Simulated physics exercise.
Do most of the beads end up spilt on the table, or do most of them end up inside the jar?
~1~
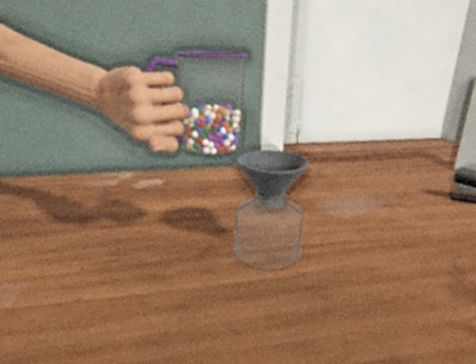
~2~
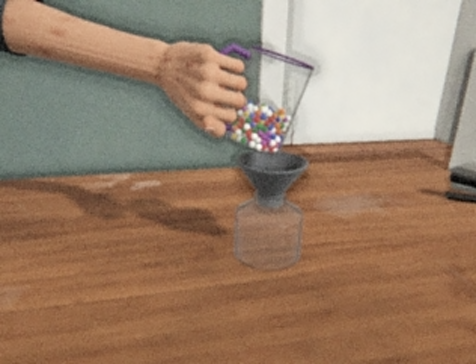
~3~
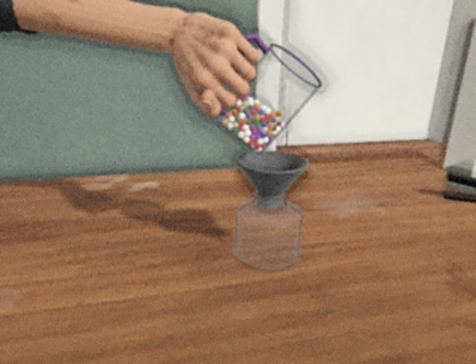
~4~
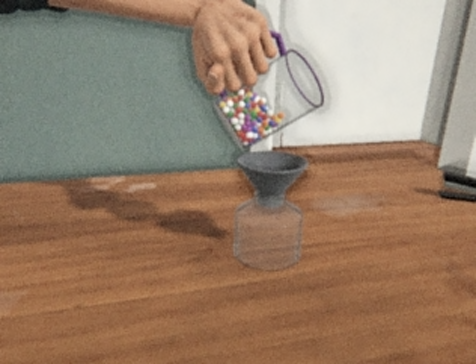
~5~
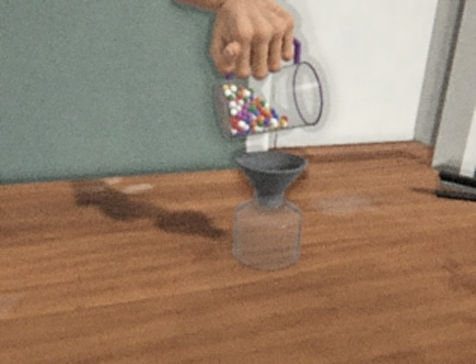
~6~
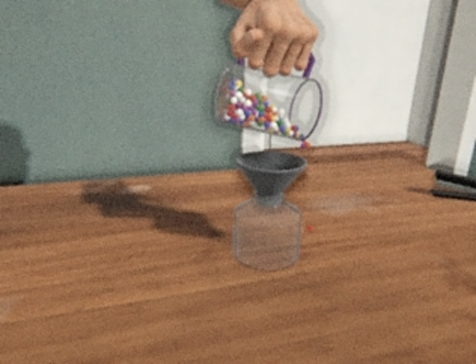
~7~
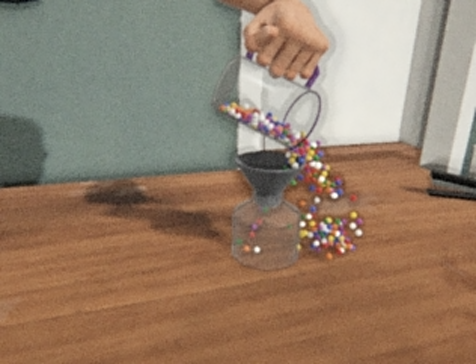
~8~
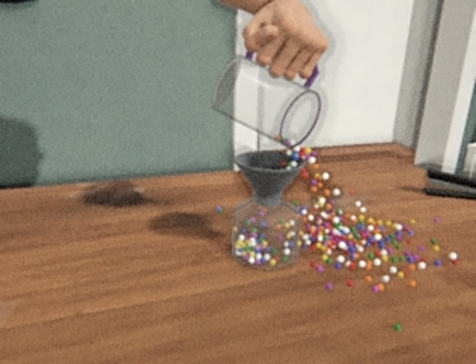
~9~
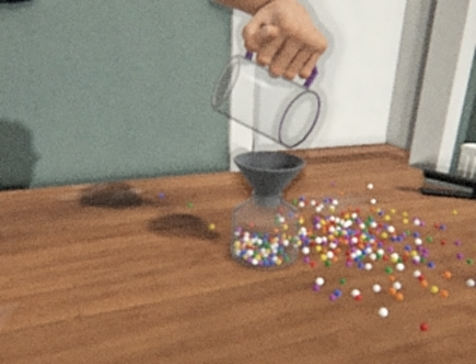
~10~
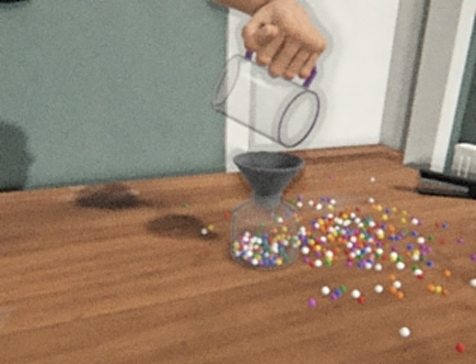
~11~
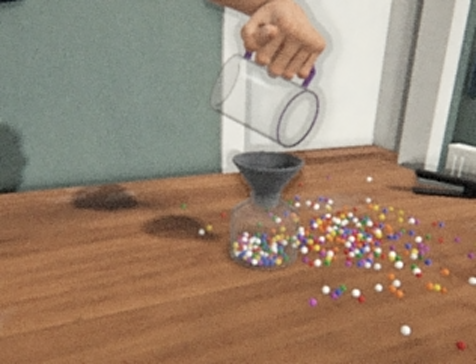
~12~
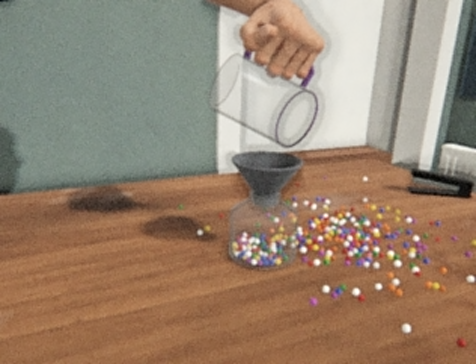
Most of the beads end up spilt on the table to the right of the jar. Only a part of them lands inside the jar, and hardly any stay in the cup or funnel.
A hand reaches in from the upper left, holding a clear cup with a purple handle and rim, partly filled with multicoloured beads, above a wooden table before a green and white wall, seen from slightly above. Below it, a dark grey funnel sits in the neck of a clear jar. The hand moves the cup right and tips it over the funnel until it lies on its side. Beads then pour from the rim, many missing the funnel on the right. The cup ends empty, with some beads in the jar and most scattered across the table.
